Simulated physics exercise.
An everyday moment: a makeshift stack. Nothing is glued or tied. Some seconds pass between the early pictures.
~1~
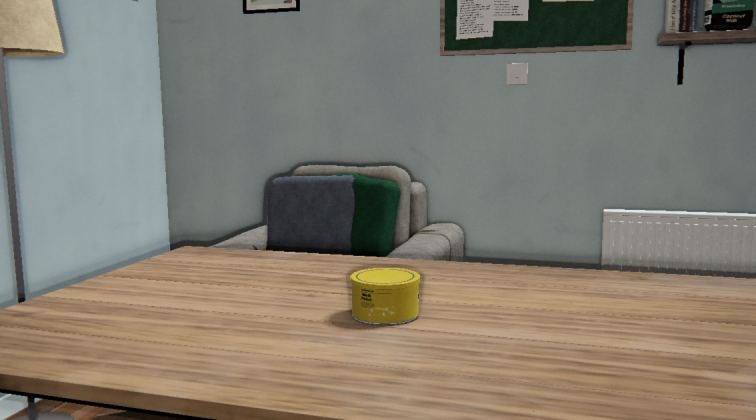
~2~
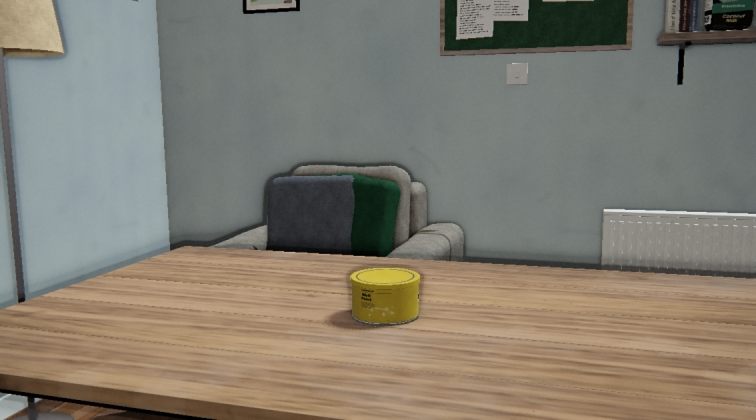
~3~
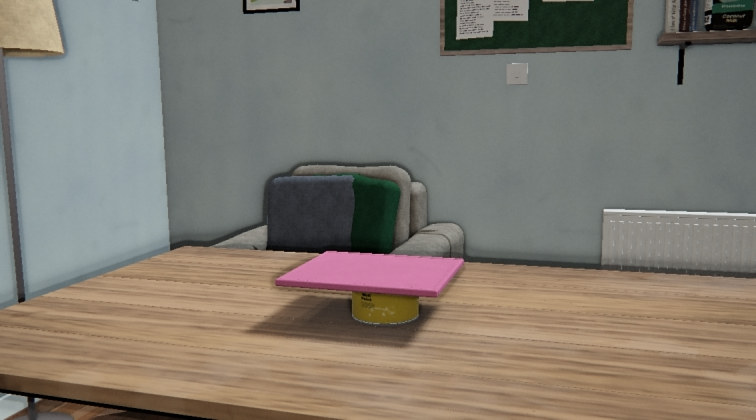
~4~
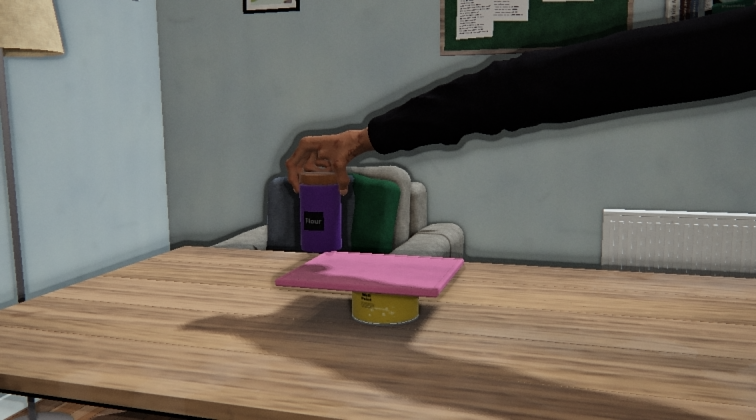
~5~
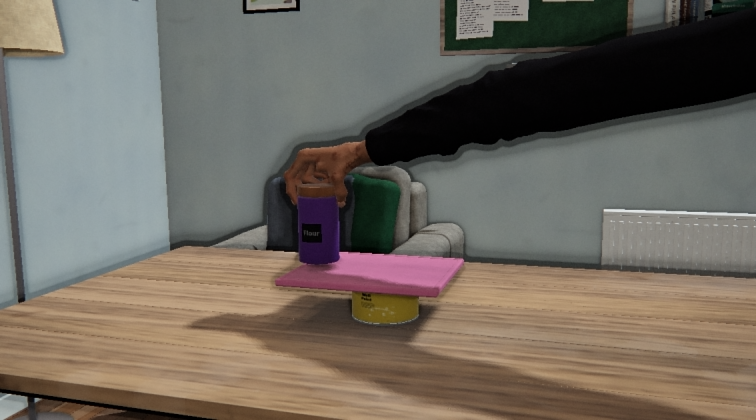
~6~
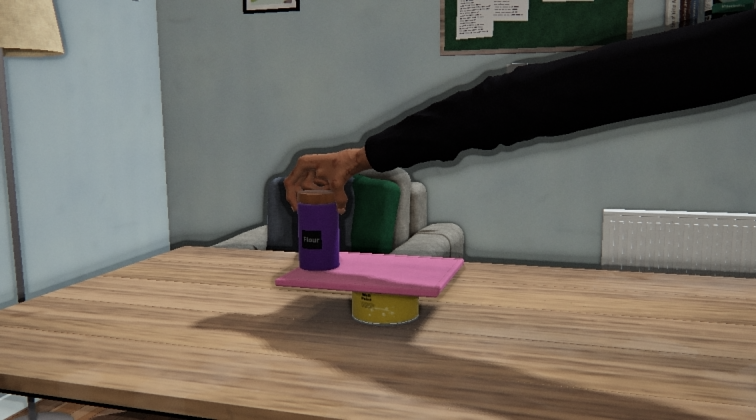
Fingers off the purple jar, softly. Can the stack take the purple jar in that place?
Here the stack gives way.
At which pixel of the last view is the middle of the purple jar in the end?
Near (282, 279).
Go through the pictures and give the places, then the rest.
In the first frame, the last thing is not in view yet.
In the second frame, the last thing is not in view yet.
In the third frame, the last thing is not in view yet; pink lid (375, 271).
In the fourth frame, on its way; purple jar (321, 211); pink lid (375, 271).
In the fifth frame, on its way; purple jar (318, 223); pink lid (375, 271).
In the sixth frame, in place under the hand; purple jar (319, 229); pink lid (375, 271).
Then, 0.30 s after the last picture, purple jar now fallen; pink lid tipped 30° from how it was.
Then, 0.40 s after the last picture, pink lid tipped 56° from how it was.
Then, 0.60 s after the last picture, pink lid tipped 34° from how it was.
Then, 0.90 s after the last picture, pink lid tipped 10° from how it was.
At rest, fallen, purple jar; the other 2 in place. Seen from the same camera at the end, purple jar near (282, 279). The stack loses its balance.
